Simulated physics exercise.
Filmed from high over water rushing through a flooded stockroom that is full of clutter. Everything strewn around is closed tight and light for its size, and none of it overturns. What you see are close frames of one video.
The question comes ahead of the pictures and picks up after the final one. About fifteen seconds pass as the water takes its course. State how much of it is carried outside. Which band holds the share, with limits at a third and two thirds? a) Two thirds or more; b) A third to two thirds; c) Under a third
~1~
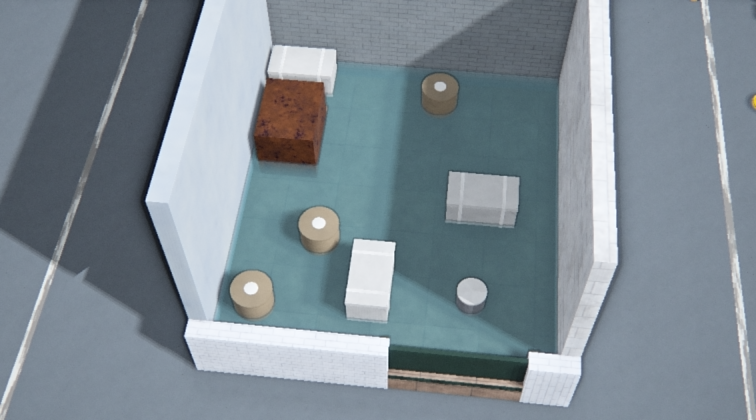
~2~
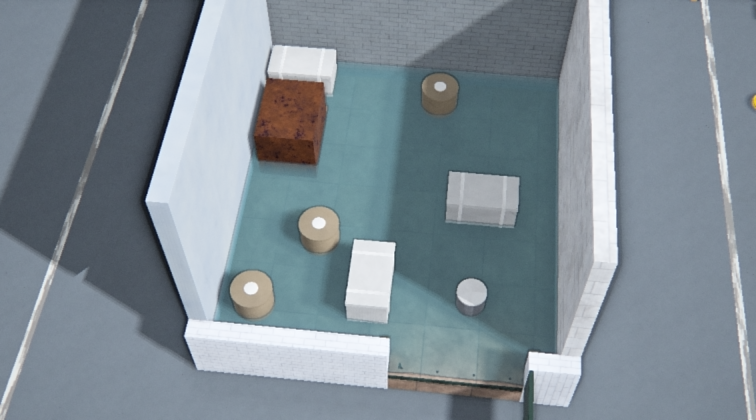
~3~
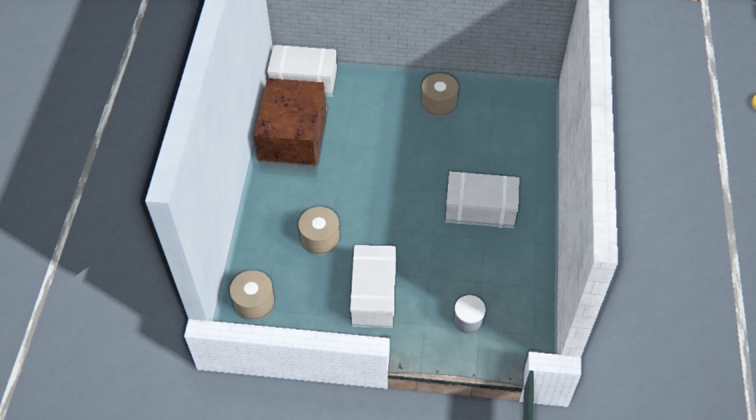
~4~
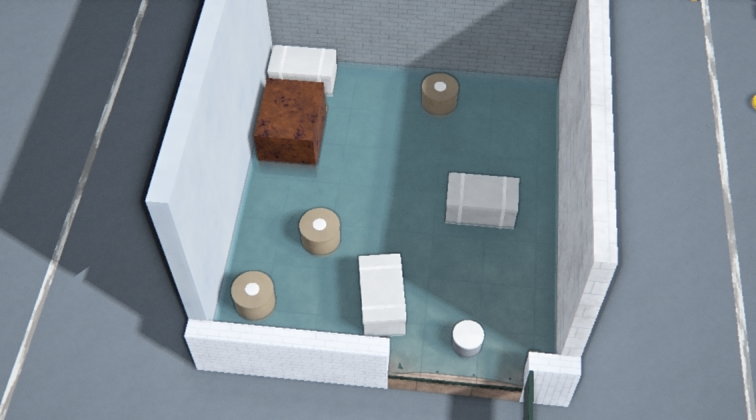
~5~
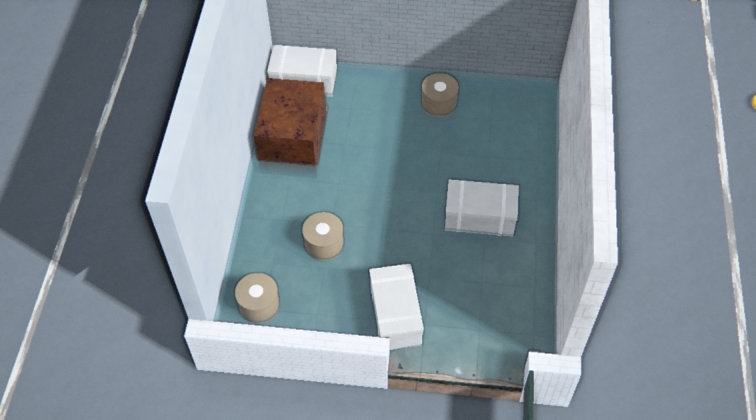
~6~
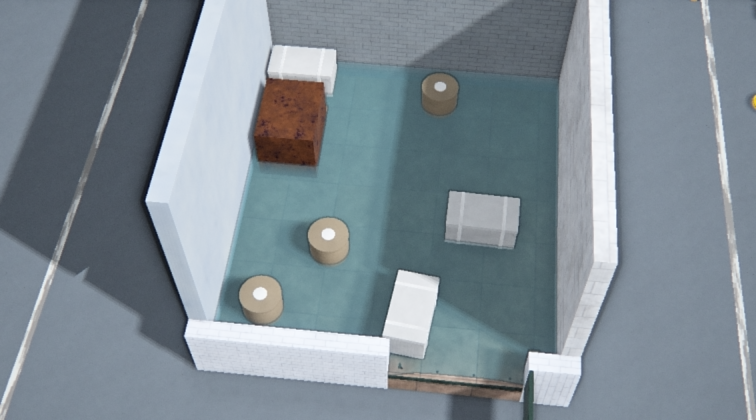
a, two thirds or more.
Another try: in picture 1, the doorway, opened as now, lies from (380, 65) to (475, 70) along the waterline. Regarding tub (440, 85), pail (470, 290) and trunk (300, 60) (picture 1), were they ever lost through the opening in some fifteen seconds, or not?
Result, in listed order: Exited / retained / exited.
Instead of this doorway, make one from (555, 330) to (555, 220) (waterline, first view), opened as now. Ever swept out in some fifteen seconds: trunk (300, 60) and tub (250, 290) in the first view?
Well, the first one never leaves, but the second one never leaves.
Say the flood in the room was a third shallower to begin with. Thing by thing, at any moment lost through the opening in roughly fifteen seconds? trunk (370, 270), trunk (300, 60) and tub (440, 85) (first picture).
Going through them: Leaves the room, then never leaves, then never leaves.
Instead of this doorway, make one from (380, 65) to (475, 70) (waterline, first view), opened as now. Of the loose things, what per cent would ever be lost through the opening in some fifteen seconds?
Around 60 in a hundred.
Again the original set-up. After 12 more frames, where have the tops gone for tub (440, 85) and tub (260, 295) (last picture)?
They should be roughly at (448, 122) and (318, 311).
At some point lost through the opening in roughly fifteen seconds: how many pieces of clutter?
Result - 5.
A moment on, 2 of 7 are out; 5 afloat.
Next, 3 of 7 are out; 4 afloat.
Later, 5 of 7 are out; 2 afloat.
In the end, 5 of 7 are out; 2 afloat.
